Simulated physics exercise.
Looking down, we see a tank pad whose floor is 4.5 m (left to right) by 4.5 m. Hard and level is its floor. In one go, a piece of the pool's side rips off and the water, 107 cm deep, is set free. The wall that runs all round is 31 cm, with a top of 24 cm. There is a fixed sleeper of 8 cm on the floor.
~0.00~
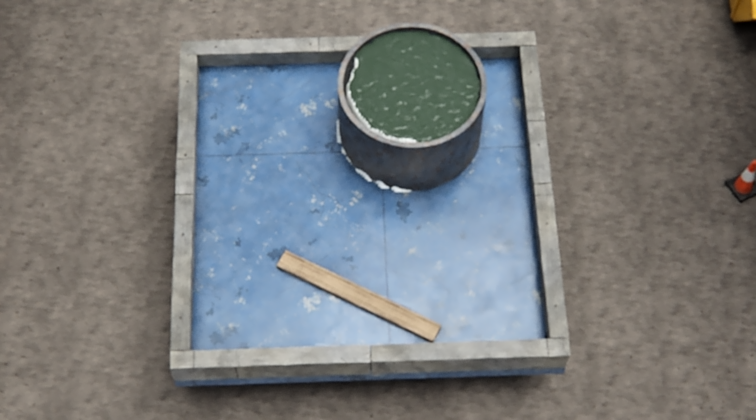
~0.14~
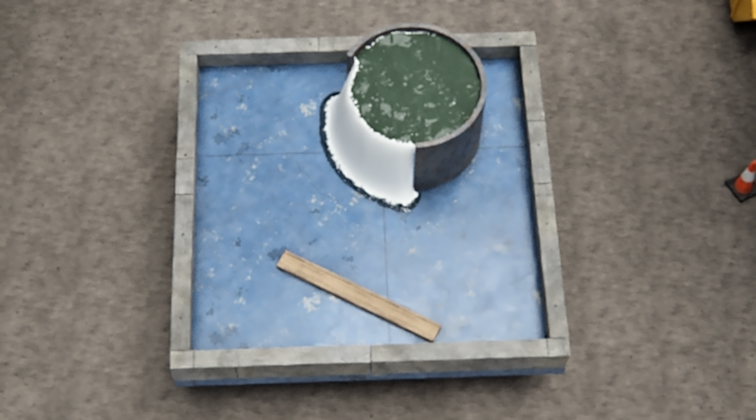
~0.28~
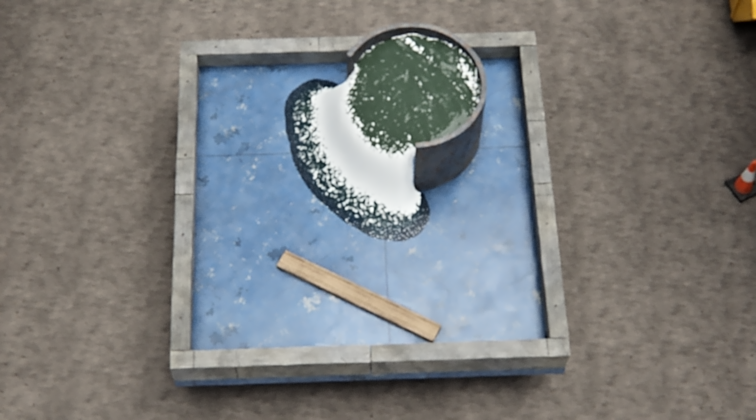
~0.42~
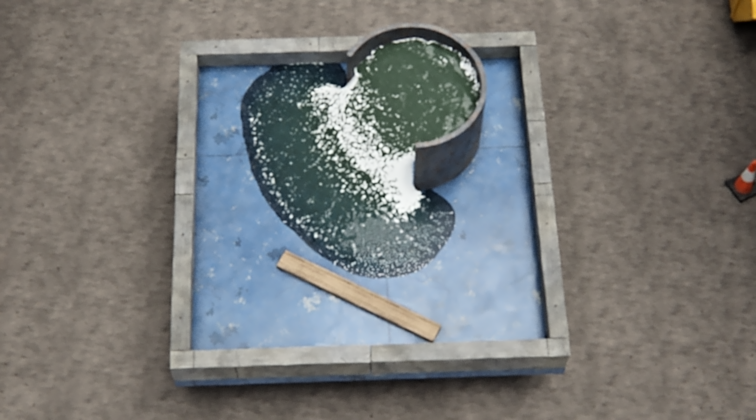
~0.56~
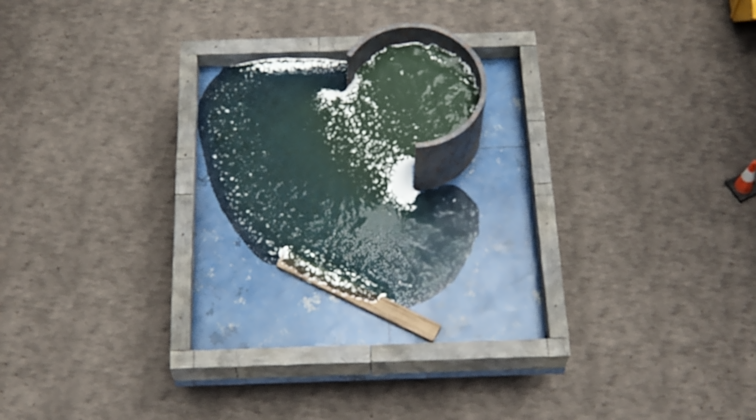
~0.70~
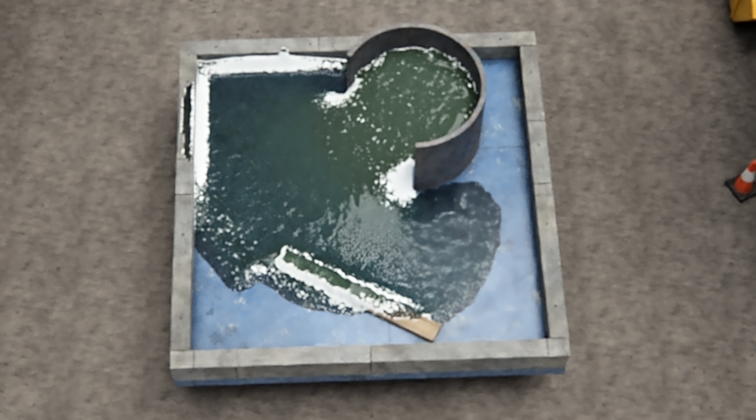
The clip opens on a round pool of green water standing inside a low-walled square pad with a blue floor and a wooden plank. The pool's lower-left side gives way and white, foaming water bursts out, fanning across the floor. The dark sheet reaches the top and left walls and washes over most of the plank.
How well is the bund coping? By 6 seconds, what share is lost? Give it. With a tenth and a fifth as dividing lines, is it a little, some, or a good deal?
Some, a tenth to a fifth.
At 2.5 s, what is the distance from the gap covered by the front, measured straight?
I'd put it close to 3.8 m.
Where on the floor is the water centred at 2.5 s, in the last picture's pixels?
Near (304, 221).
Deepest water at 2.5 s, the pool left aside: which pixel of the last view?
Look around (193, 358).
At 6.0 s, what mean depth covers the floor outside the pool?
Reading: Close to 12 cm.
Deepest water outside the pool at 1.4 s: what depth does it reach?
Max depth: About 57 centimetres.
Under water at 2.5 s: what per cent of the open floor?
Around 80 per cent wet.
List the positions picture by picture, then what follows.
The first frame shows the pool at (412, 87) is whole and still, 107 cm deep.
In the second frame, water pours out at (354, 145) and has run 1.0 m, to (336, 97); deepest outside 48 cm, 107 cm at the pool's back.
In the third frame, water pours out at (354, 147) and has run 1.3 m, to (403, 235); deepest outside 64 cm, 98 cm at the pool's back.
In the fourth frame, the front is at (285, 67), 1.8 m from the gap at (354, 150); 4.8 m2 of floor is under water; 88 cm left at the back of the pool.
In the fifth frame, water pours out at (354, 152) and has run 2.3 m, to (230, 68); deepest outside 44 cm, 78 cm at the pool's back.
In the sixth frame, the front is at (440, 320), 2.7 m from the gap at (354, 152); 10.4 m2 of floor is under water; 72 cm left at the back of the pool.
After 1.1 s water covers 65 % of the floor and is deepest (69 cm) near (200, 87); 0 % is over the wall.
After 1.4 s water covers 65 % of the floor and is deepest (57 cm) near (200, 98); 3 % is over the wall.
After 2.5 s water covers 65 % of the floor and is deepest (47 cm) near (193, 358); 11 % is over the wall.
After 4.0 s water covers 80 % of the floor and is deepest (32 cm) near (545, 347); 13 % is over the wall.
After 6.0 s water covers 80 % of the floor and is deepest (33 cm) near (441, 70); 13 % is over the wall.
